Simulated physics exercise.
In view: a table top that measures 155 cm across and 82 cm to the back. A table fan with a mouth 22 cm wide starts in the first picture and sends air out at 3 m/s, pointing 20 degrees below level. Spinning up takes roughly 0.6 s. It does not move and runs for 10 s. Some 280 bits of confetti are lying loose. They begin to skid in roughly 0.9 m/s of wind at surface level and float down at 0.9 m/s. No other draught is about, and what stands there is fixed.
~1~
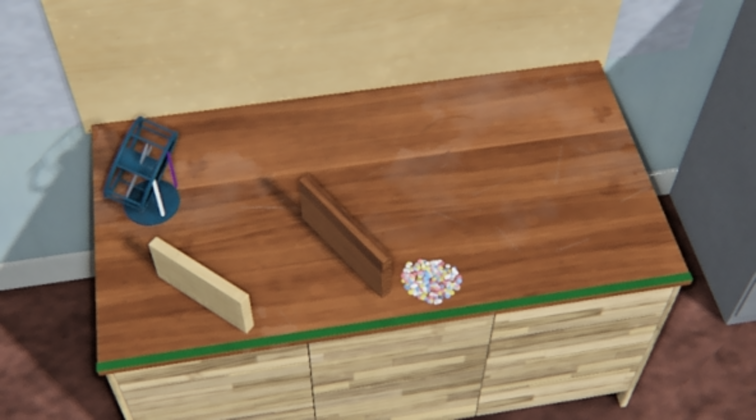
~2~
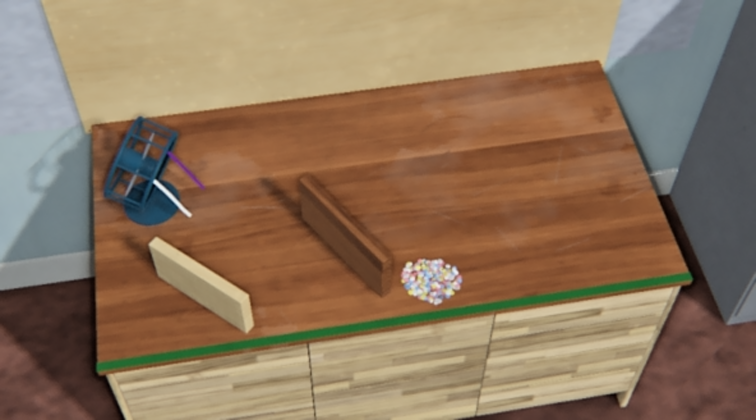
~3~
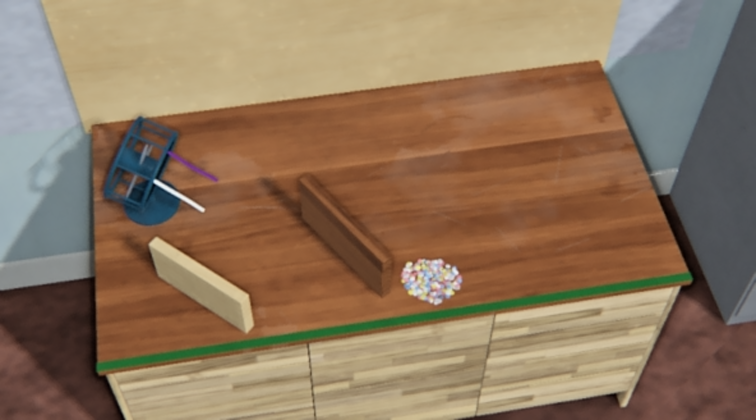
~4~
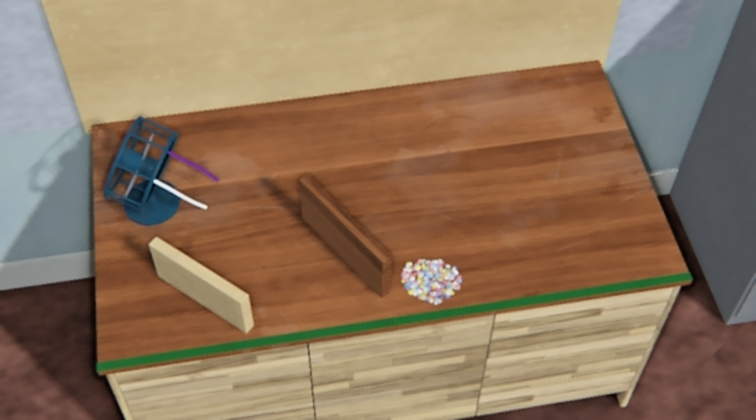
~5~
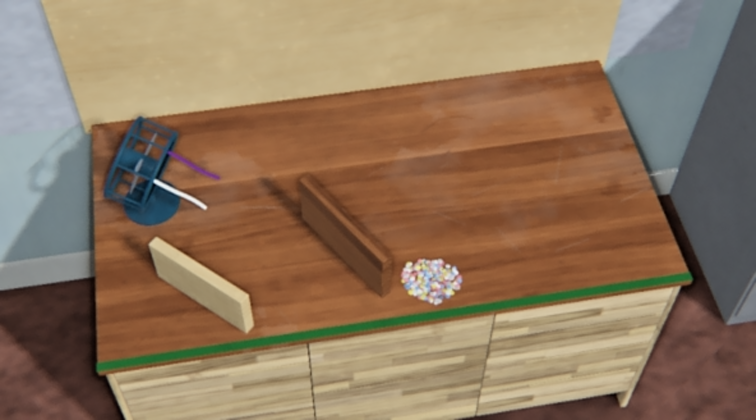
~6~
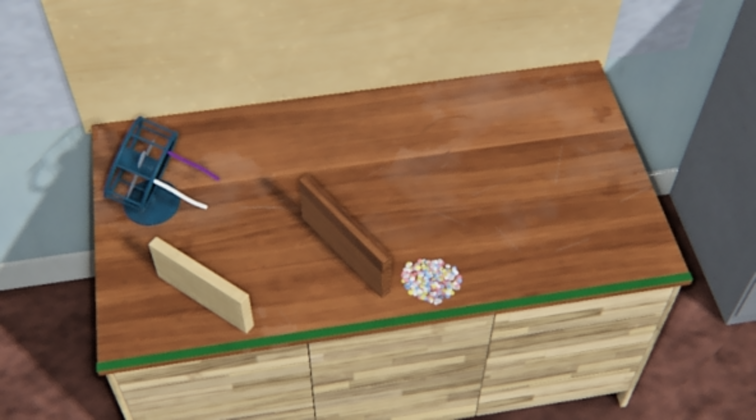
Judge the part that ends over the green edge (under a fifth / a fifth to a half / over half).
Of the bits of confetti, more than half end over the green edge.
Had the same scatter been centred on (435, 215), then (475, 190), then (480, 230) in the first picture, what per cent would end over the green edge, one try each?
In that order: 40 %, 1 %, 60 %.
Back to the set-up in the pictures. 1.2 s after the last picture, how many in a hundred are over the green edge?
Near 0 %.
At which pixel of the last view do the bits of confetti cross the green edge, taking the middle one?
Near (427, 321).
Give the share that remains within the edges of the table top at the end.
Some 1 per cent.
Then, 1.2 s after the last picture, 100 % are on the move or not yet settled, 0 % are over the green edge; the middle of those still in play is near (429, 276).
Then, 2.4 s after the last picture, 80 % are on the move or not yet settled, 47 % are over the green edge; the middle of those still in play is near (425, 299).
Then, 4.7 s after the last picture, 8 % are on the move or not yet settled, 95 % are over the green edge.
Then, 9.2 s after the last picture, at the end, 99 % are over the green edge.
